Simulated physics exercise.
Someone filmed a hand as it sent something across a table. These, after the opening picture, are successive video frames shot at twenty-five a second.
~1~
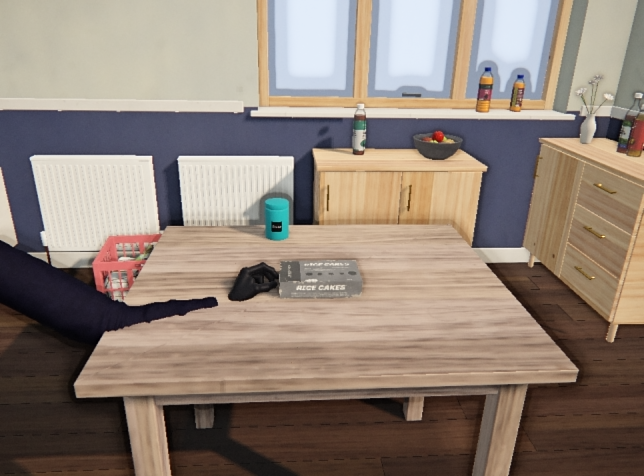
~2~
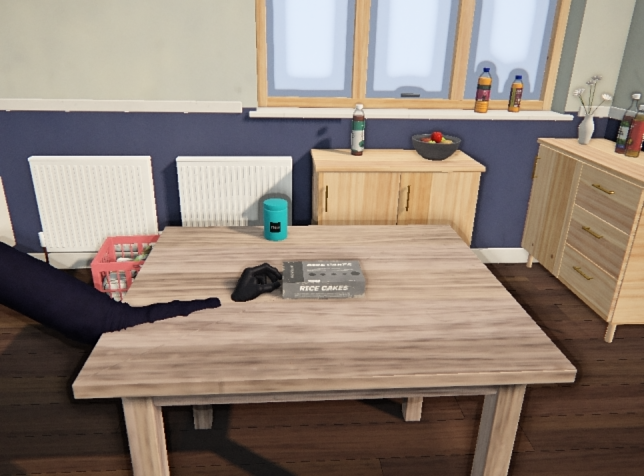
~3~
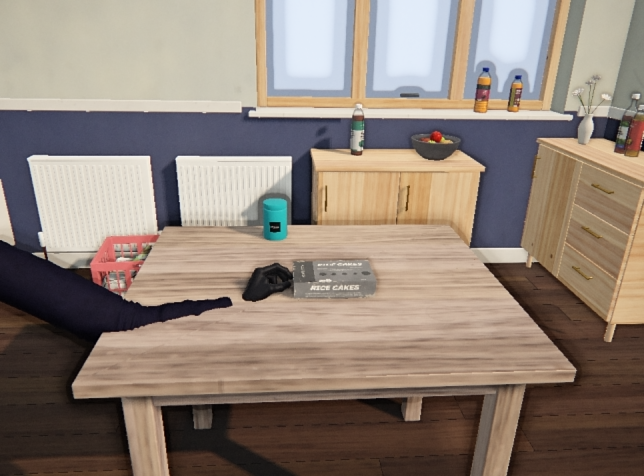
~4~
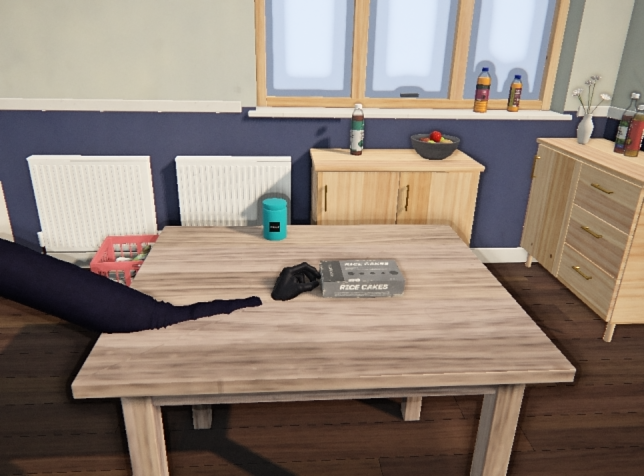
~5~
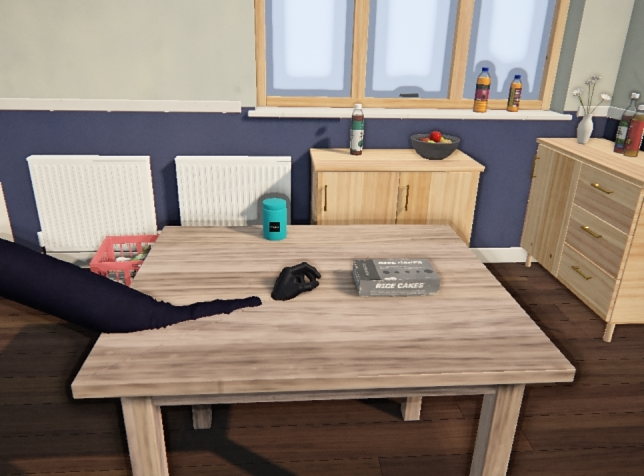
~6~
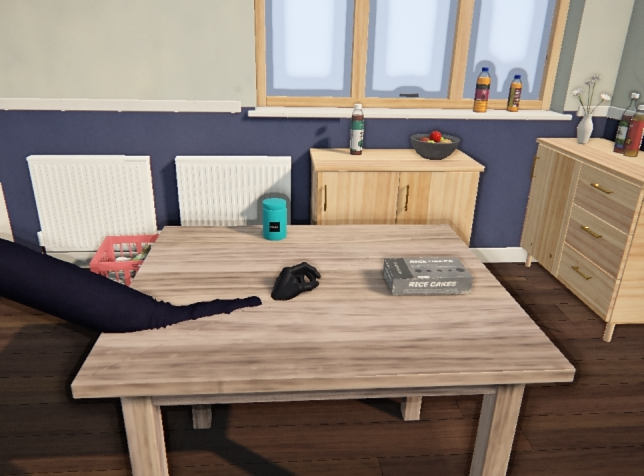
The video shows a dark-gloved hand beside a grey packet of rice cakes on a wooden table, pushing it slowly to the right; the hand then stays still while the packet slides further right, away from it.
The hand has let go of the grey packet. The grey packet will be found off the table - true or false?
True.
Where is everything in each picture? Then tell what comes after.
Under the hand; grey packet (319, 279), in the first picture.
Under the hand; grey packet (322, 279), in the second picture.
Under the hand; grey packet (333, 279), in the third picture.
Grey packet (360, 278), in the fourth picture.
Grey packet (395, 277) shifted a little, in the fifth picture.
Grey packet (426, 276) shifted about its own width, in the sixth picture.
Then, 0.20 s on from there, grey packet now off the table.
Then, 0.40 s on from there, things are still on the move.
Then, 0.60 s on from there, as before.
In the end, off the table, grey packet.
